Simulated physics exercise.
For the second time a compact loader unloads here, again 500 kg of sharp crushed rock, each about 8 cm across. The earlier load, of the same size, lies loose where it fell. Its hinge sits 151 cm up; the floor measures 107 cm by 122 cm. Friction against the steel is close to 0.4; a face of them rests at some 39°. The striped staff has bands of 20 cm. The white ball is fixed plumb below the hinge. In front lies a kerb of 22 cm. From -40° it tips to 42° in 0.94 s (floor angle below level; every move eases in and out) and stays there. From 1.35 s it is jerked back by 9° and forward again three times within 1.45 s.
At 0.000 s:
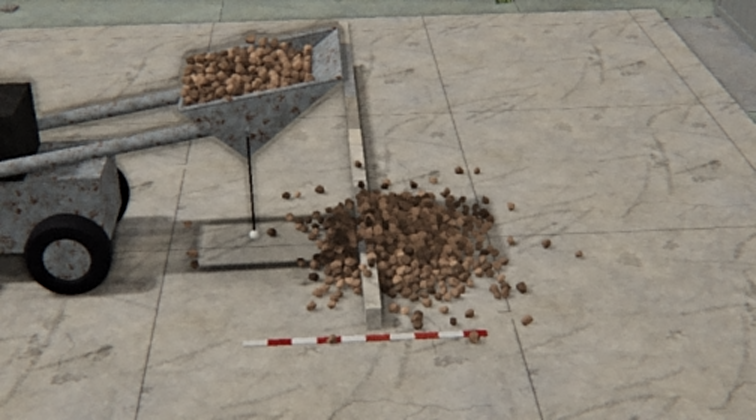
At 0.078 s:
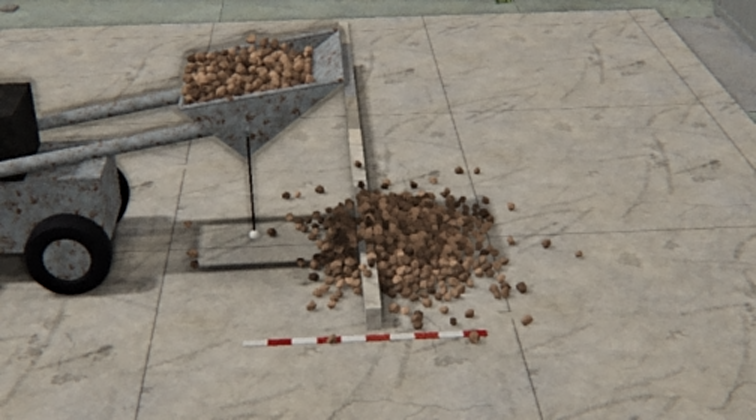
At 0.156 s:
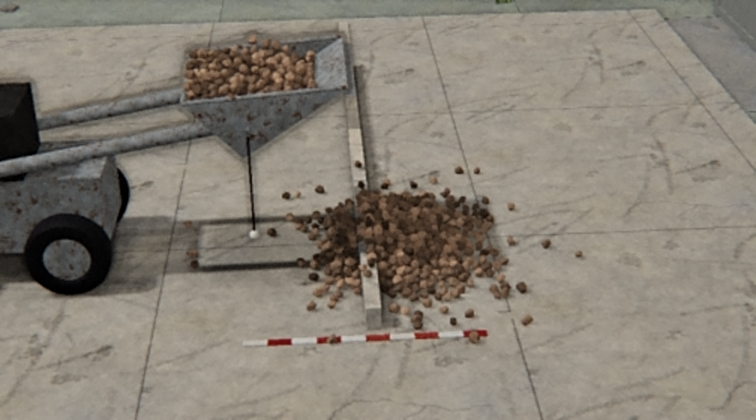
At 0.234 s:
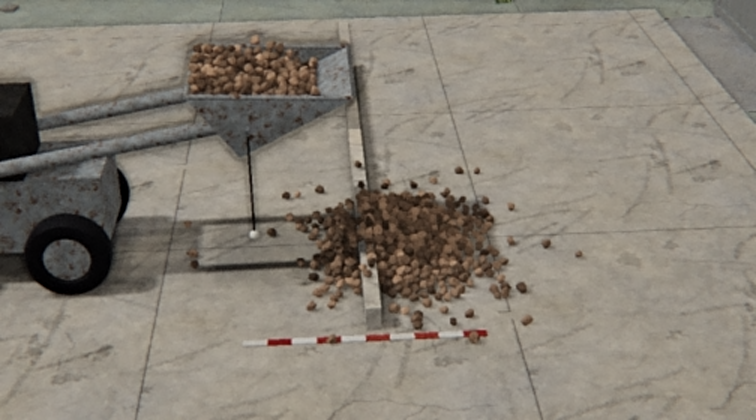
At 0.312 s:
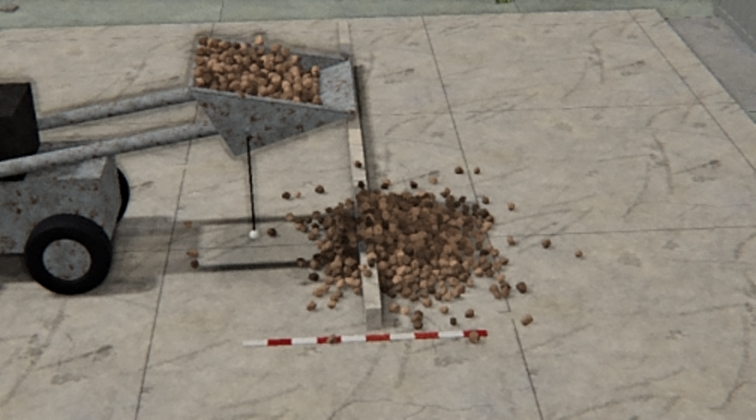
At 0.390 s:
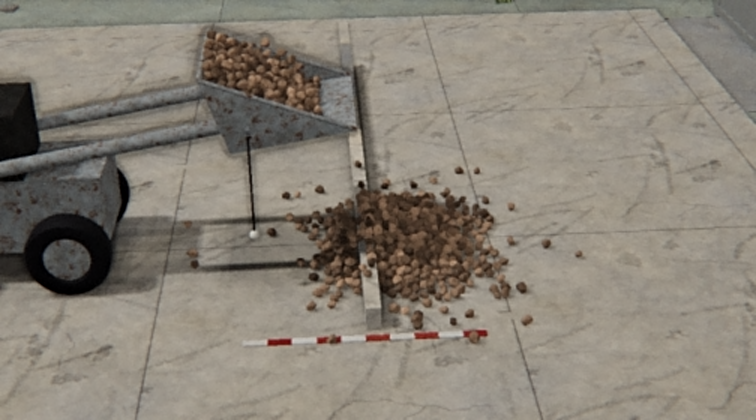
A grey metal bucket full of brown stones, held out on the two arms of a loader at left, is seen from above over a pale paved floor. Below and right of it, more brown stones lie heaped loosely across a narrow kerb, behind a red-and-white staff. The bucket slowly rotates, its right lip lowering and its back rising, while its stones shift slightly and the loader's wheels and camera stay still.
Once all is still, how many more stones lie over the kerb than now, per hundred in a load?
Some 57 per cent is added.
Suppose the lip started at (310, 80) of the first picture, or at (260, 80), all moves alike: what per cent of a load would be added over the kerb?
About 15 and 0 per cent.
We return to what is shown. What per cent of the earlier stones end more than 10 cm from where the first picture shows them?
About 10 per cent.
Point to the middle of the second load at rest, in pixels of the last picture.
Their middle is at about (381, 230).
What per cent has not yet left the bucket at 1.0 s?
It holds some 80 per cent.
After 0.7 s the floor is at 29°; in per cent of one load, 100 in the bucket, 22 on this side of the kerb, 78 over the kerb; the foremost stones are at (519, 237).
After 1.0 s the floor is at 42°; in per cent of one load, 79 in the bucket, 43 on this side of the kerb, 78 over the kerb; the foremost stones are at (519, 237).
After 3.2 s the floor is at 42°; in per cent of one load, 0 in the bucket, 65 on this side of the kerb, 136 over the kerb; the foremost stones are at (528, 234).
After 6.1 s the floor is at 42°; in per cent of one load, 0 in the bucket, 65 on this side of the kerb, 136 over the kerb; the foremost stones are at (528, 234). Net gain over the kerb, 57.
